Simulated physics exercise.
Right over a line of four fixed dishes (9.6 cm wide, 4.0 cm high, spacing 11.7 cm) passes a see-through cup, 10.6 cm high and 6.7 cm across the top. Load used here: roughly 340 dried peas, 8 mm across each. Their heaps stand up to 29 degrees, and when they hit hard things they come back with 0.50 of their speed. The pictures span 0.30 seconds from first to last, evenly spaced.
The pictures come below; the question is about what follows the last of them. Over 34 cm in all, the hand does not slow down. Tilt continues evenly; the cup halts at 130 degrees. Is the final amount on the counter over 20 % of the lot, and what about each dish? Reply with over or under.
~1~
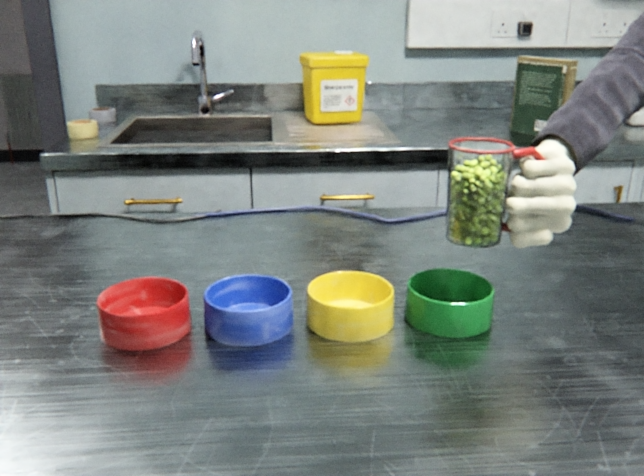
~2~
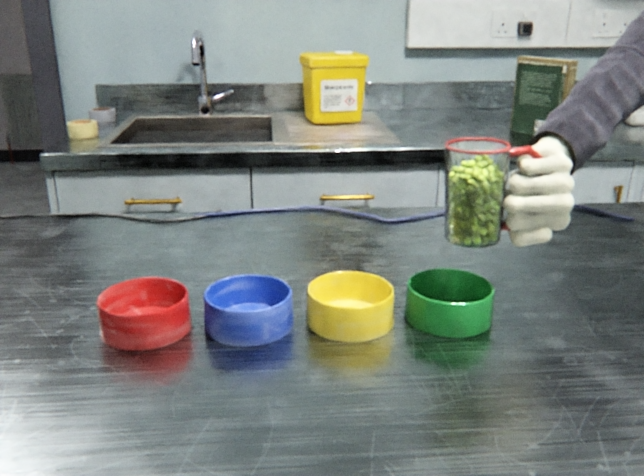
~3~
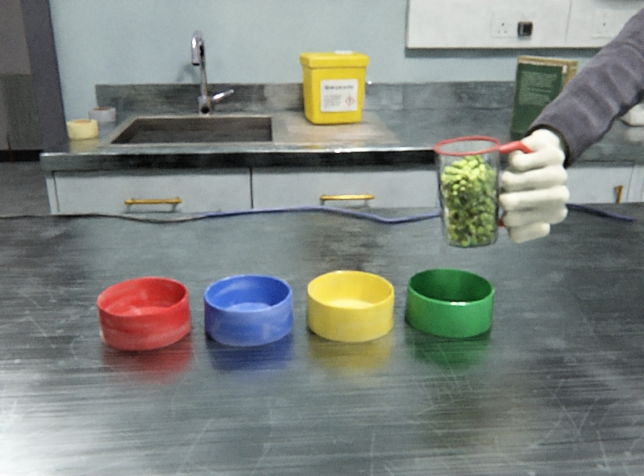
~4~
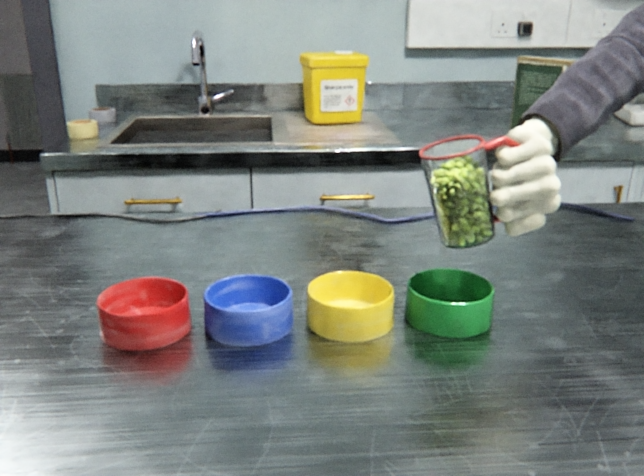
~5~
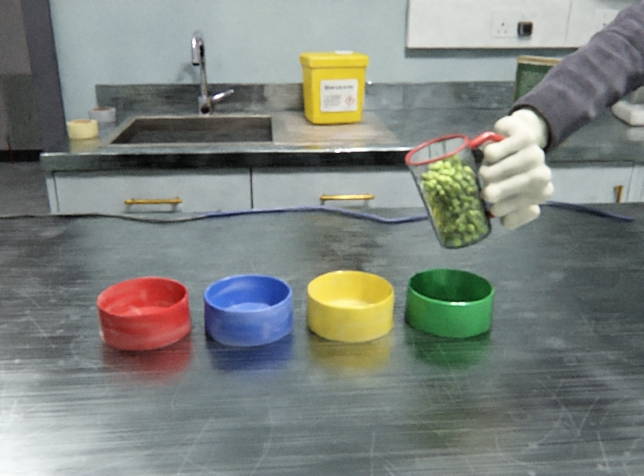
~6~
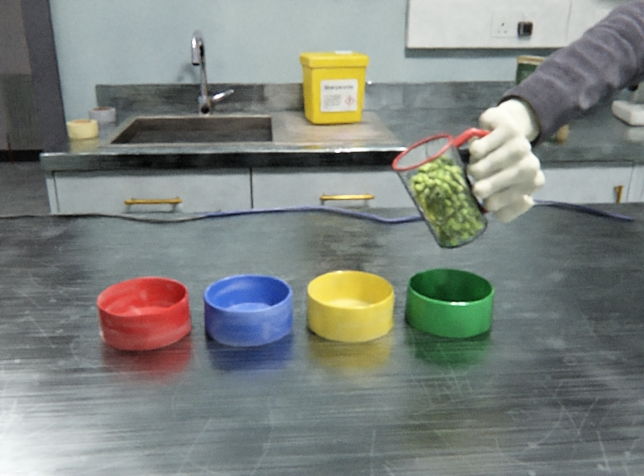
Red under, blue over, green under, yellow under, counter under.
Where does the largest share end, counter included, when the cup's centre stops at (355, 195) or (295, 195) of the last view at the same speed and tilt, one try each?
First try: Counter; second try: Blue.
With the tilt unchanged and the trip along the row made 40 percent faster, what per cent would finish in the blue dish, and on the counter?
Blue: 20; counter: 30.
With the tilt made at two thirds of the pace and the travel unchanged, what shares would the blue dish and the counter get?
I'd expect blue to end at 20 and the counter at 30.
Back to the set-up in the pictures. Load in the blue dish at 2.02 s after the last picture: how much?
95 %.
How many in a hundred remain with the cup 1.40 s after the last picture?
Around 0 percent.
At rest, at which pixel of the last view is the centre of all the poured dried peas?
Close to pixel (242, 307).
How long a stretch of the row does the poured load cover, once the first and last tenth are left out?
6 centimetres.
Then, 0.84 s after the last picture, tilt 129 degrees; cup holds 50 %, blue 45 %.
Then, 1.40 s after the last picture, tilt 130 degrees; cup holds 0 %, blue 95 %.
Then, 2.02 s after the last picture, tilt 130 degrees; cup holds 0 %, blue 95 %.
In the end, red 0 %, blue 95 %, green 0 %, yellow 0 %, counter 5 %.
